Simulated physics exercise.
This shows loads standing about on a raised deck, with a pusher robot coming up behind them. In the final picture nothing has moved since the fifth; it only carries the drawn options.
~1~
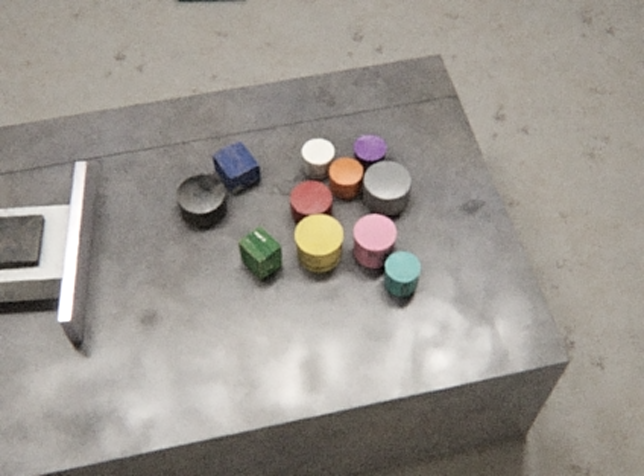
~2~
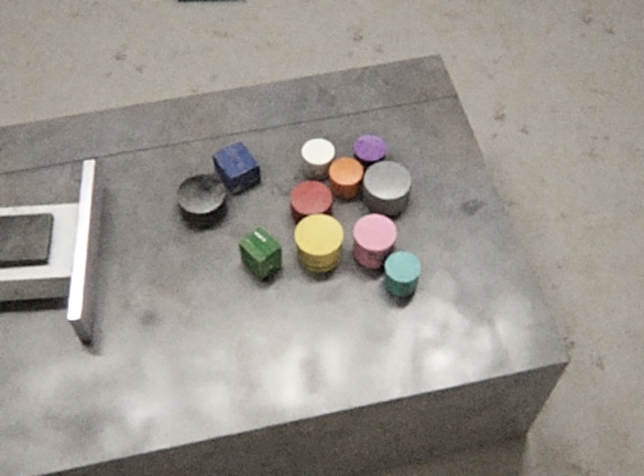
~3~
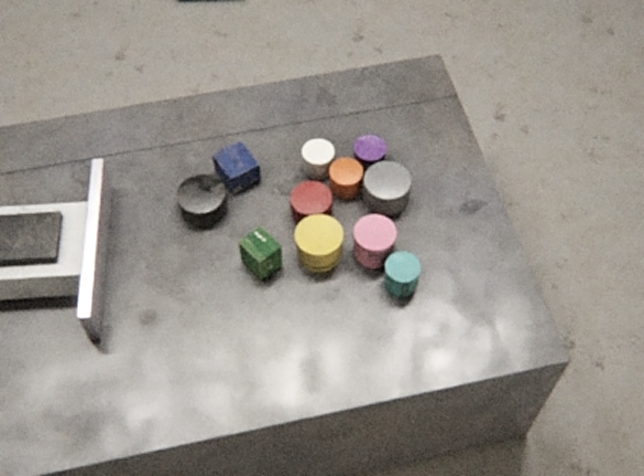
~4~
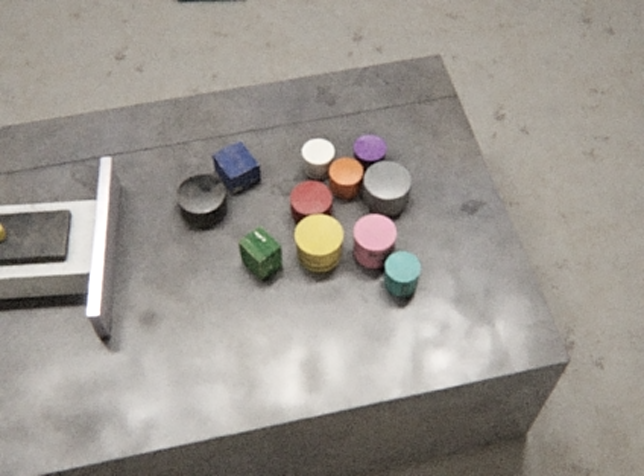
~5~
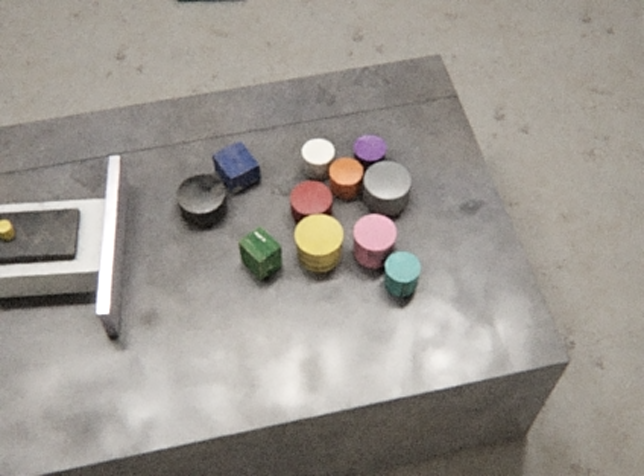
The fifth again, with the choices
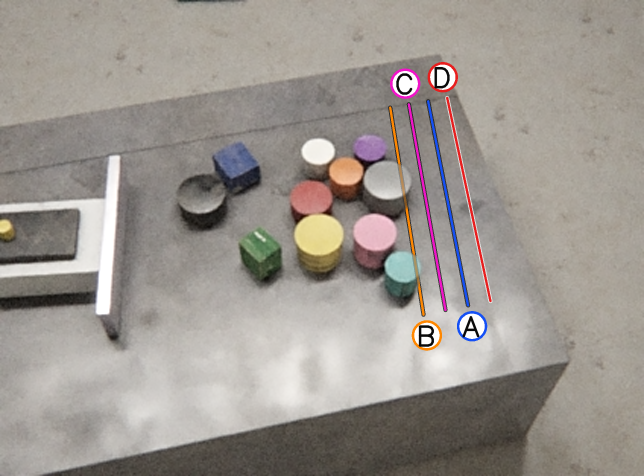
A large grey raised deck is seen from high above at an angle, its far edge meeting a pale, rough floor. Clustered near its middle and right are a dark blue box, a green block and round containers in black, white, red, orange, purple, grey, yellow, pink and teal. From the left edge, a pale robot with an upright front plate slides slowly a short way rightward, while the loads and camera stay still.
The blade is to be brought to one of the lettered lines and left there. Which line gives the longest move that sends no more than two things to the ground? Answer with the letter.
It can go as far as C.
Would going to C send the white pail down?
By then, no.
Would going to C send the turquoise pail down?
No.
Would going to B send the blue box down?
By then, no.
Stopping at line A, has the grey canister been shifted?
By then, yes.
On the copy, A at (446, 195); B at (406, 202); C at (426, 199); D at (467, 191).
On C. First, robot (162, 212); blue box (254, 161); black canister (259, 197).
Then, robot (278, 191); purple pail (421, 142); pink pail (446, 243).
Finally, robot (364, 176); purple pail over the edge; pink pail (523, 249); one fallen.
By contrast, A drops five; B is within the limit but short; D drops six.
